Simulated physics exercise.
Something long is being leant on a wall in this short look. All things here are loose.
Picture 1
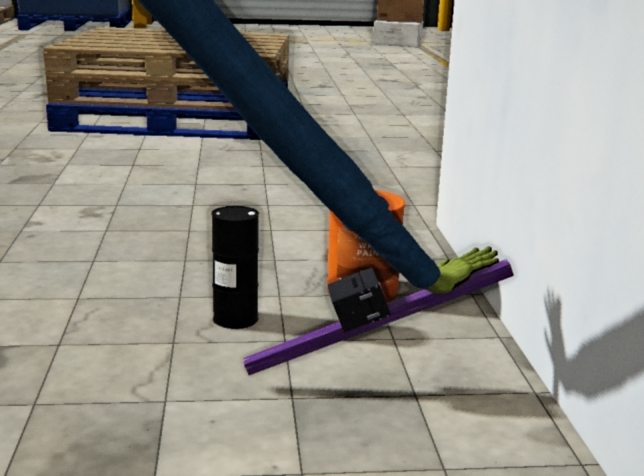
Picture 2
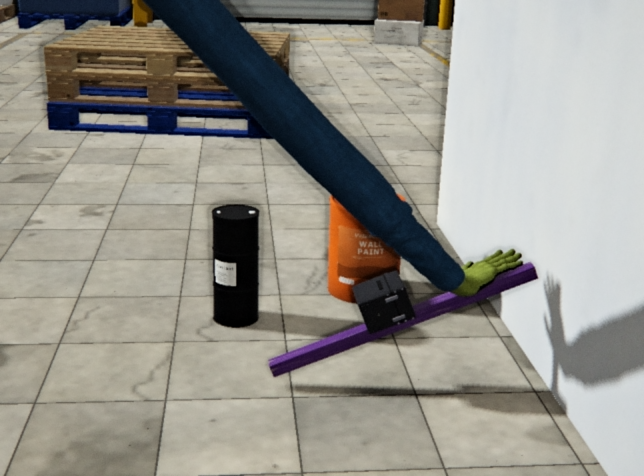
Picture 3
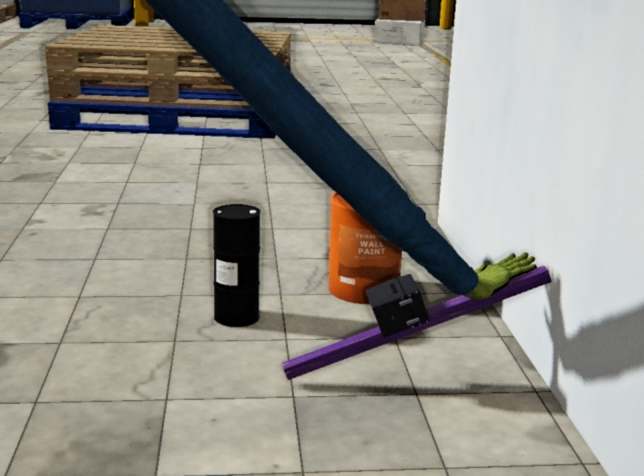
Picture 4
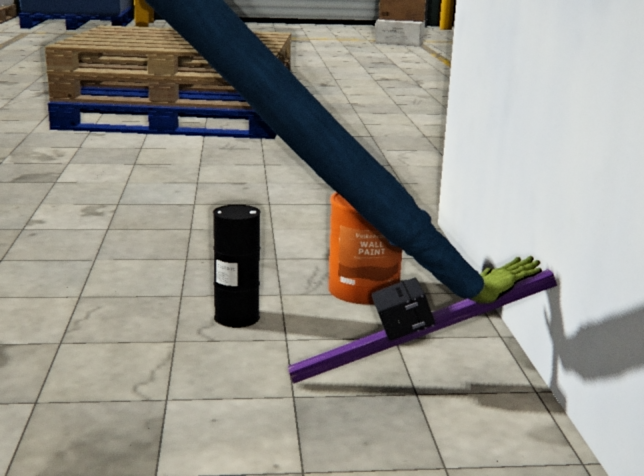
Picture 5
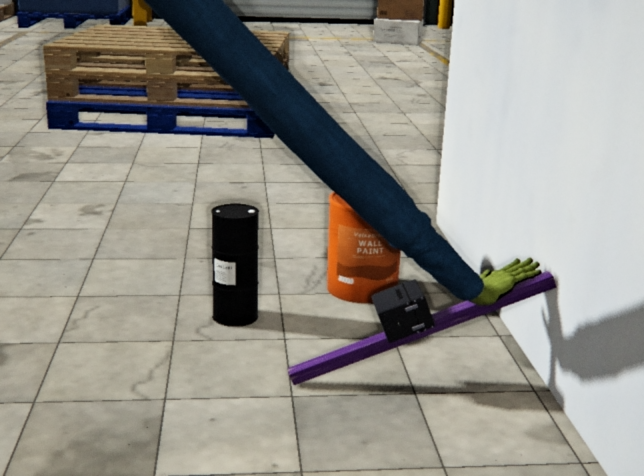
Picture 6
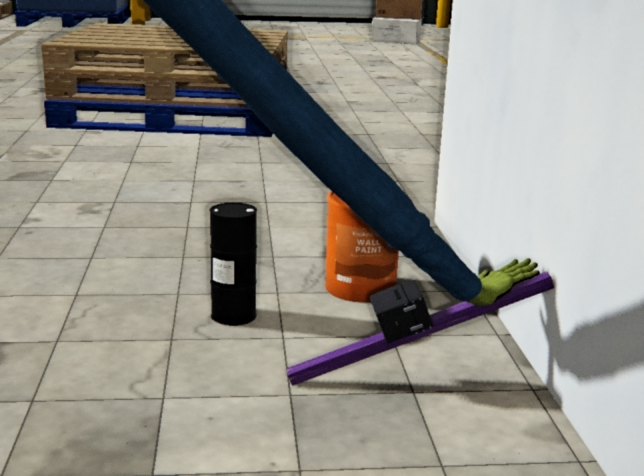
Gloved hand at the end of a blue sleeve shifting a purple pole rightward against a white wall, then holding it still.
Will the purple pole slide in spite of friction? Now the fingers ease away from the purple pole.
Yes, it slides.
Then, 0.30 s past the last view, purple pole 15° lower than it was left near (410, 359).
Then, 0.40 s past the last view, purple pole 22° lower than it was left near (407, 361).
Then, 0.60 s past the last view, purple pole 22° lower than it was left near (405, 377).
Then, 0.80 s past the last view, as before.
Finally, moved from the start, purple pole; the other 2 still in place. Final places as the last picture's camera would see them, purple pole near (406, 375). The pole slips out.
